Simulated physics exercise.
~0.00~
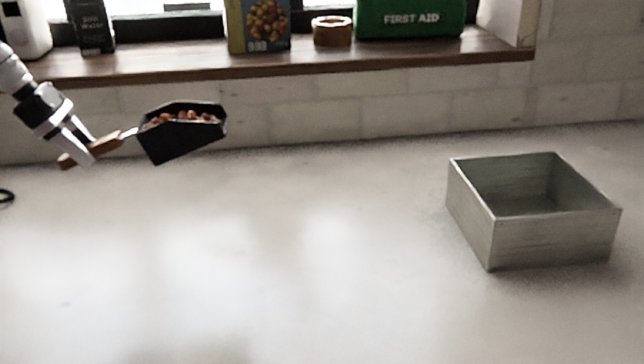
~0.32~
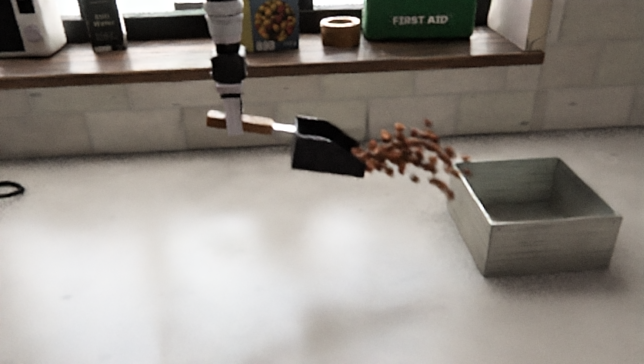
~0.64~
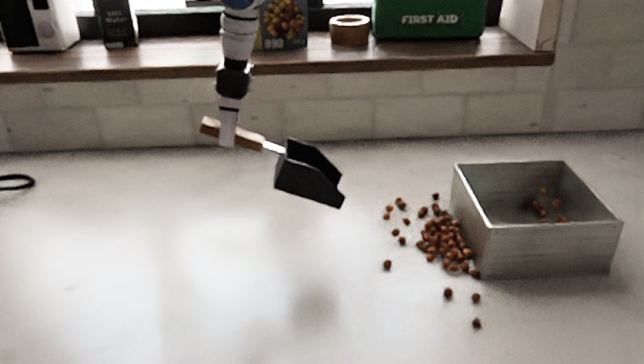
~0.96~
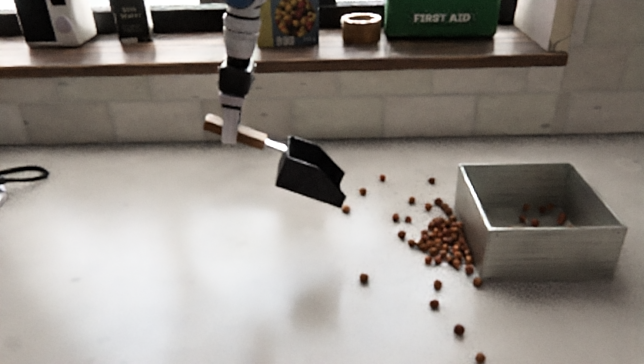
A robot arm flings hazelnuts from a black scoop, spilling most beside a square bin.
